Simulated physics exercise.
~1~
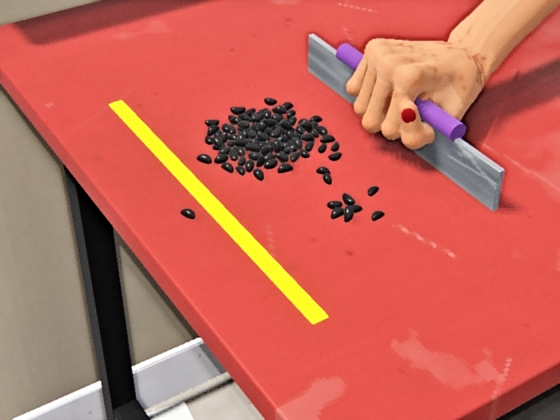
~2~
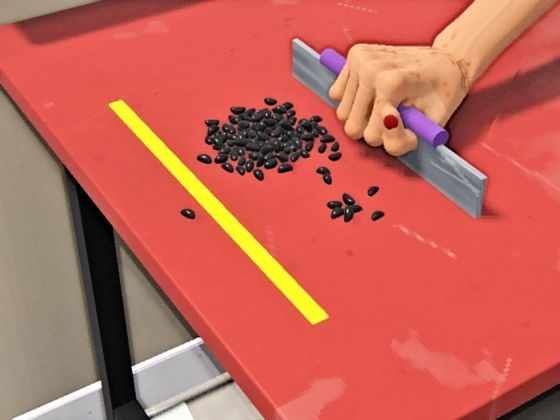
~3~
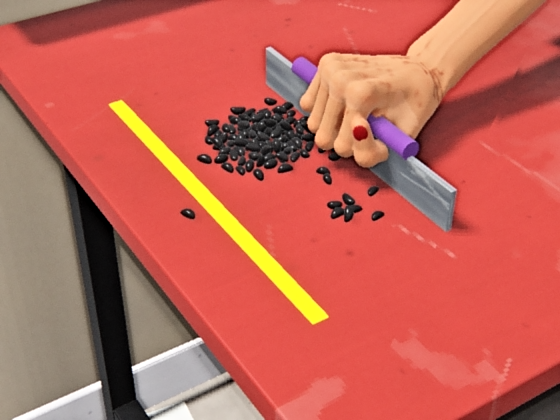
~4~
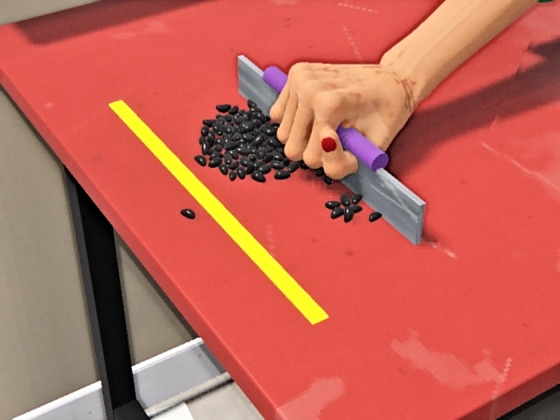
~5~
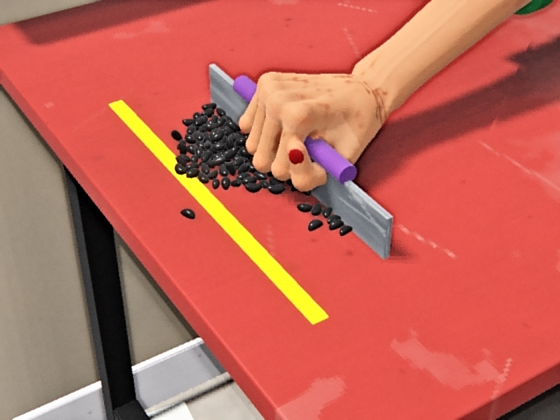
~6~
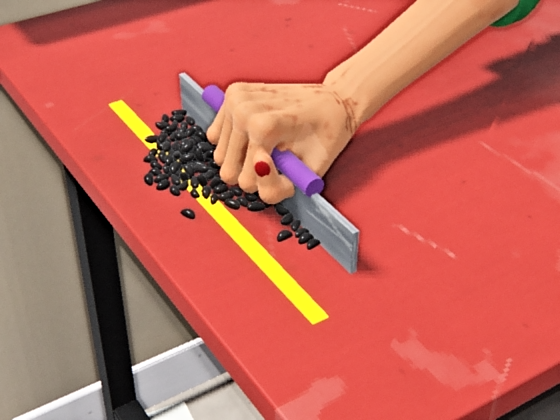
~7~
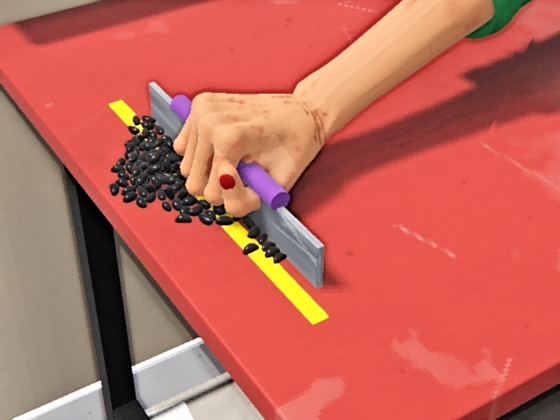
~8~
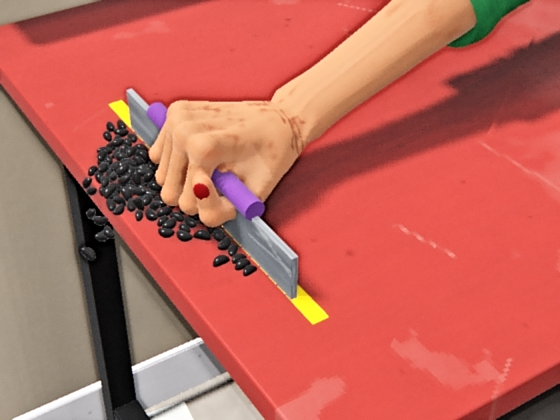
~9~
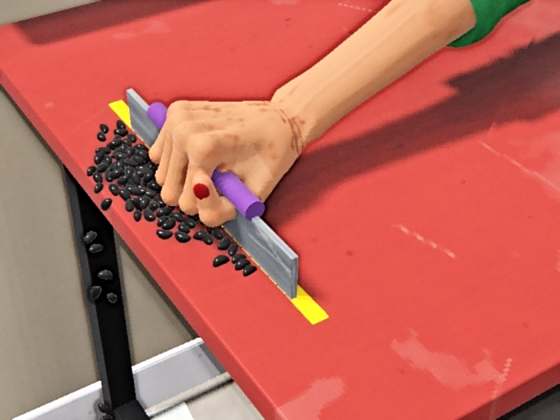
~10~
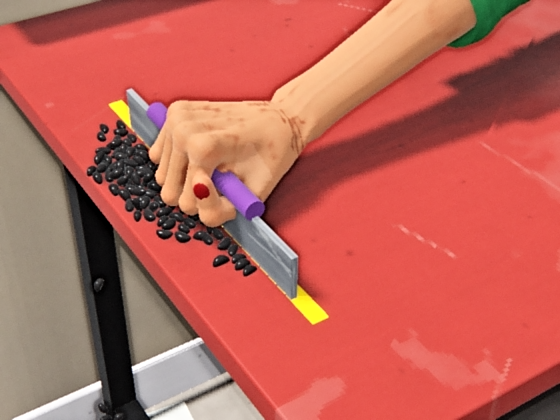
The clip shows a hand pushing a metal scraper with a purple handle leftward across a red table, sweeping loose black beans over a yellow tape line. The scraper stops at the tape, and a few beans drop off the table's edge while most remain on top.
